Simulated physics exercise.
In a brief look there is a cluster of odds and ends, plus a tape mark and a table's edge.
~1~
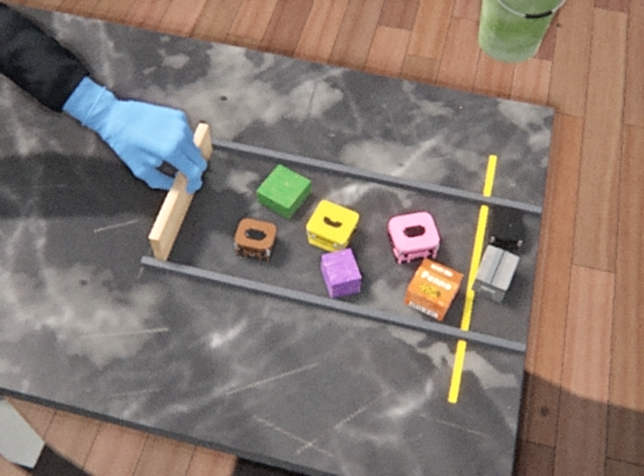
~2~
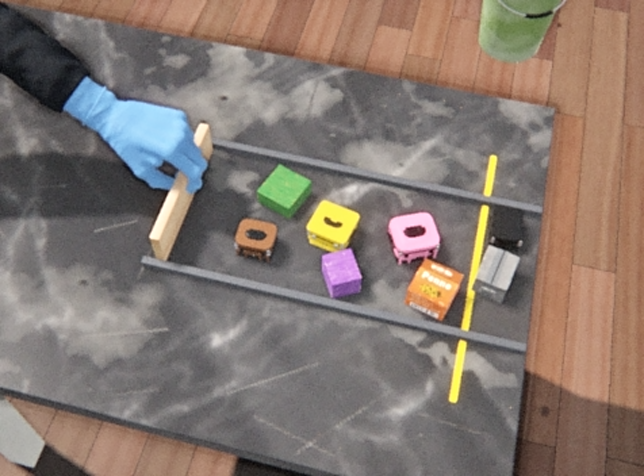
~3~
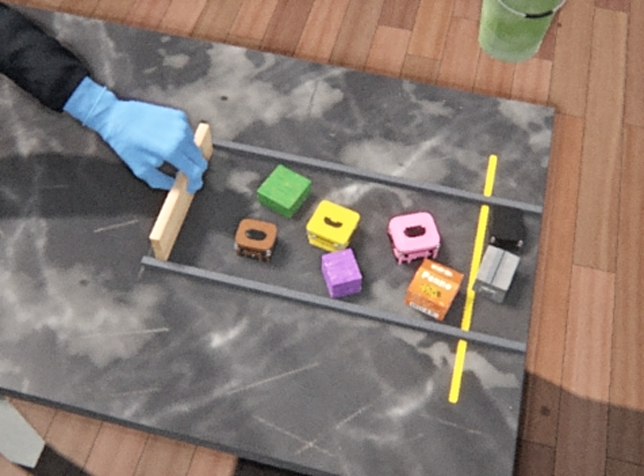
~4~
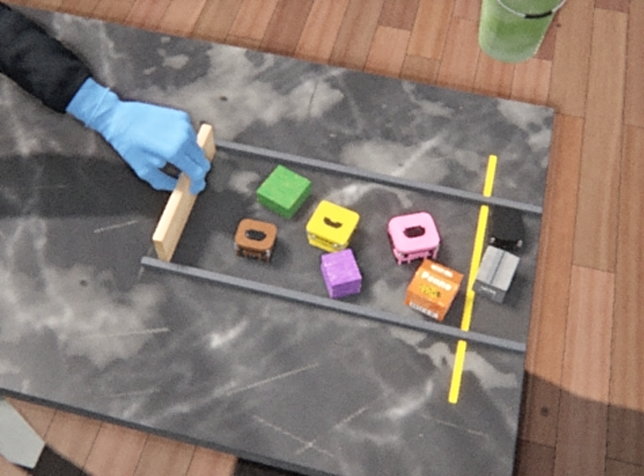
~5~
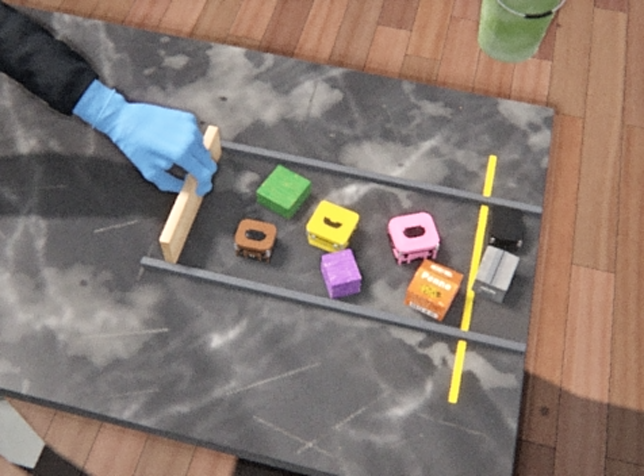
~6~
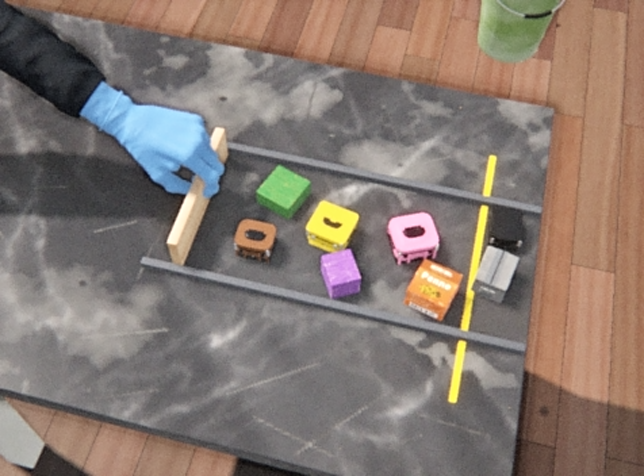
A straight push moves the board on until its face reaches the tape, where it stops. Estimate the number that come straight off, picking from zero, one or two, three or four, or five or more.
My estimate is three or four.
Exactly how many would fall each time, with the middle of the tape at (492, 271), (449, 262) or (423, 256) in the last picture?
You'd get 6, then 3, then 0.
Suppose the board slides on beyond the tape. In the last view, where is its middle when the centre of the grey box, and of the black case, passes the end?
The middle is at (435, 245) when it's the grey box, and at (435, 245) when it's the black case.
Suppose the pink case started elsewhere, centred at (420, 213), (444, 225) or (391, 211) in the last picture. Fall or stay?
Results by place: It does not stay; it does not stay; it does not stay.
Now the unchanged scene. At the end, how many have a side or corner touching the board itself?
The count in contact is 2.
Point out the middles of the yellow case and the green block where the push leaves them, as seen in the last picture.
In order, first (525, 276), then (501, 233).
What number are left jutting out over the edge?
Count of overhanging things: 2.
Early on, none off yet; black case at rest near (505, 229); grey box at rest near (495, 274); orange box at rest near (433, 290).
A while later, none off yet; black case at rest near (505, 229); grey box at rest near (495, 274); orange box moving near (440, 290).
Further along, none off yet; black case travelled about its own width near (539, 232); grey box travelled about its own width near (536, 273); orange box travelled well along near (517, 307).
Finally, the number that fall off is three or four; lost, pink case, orange box, grey box and black case.
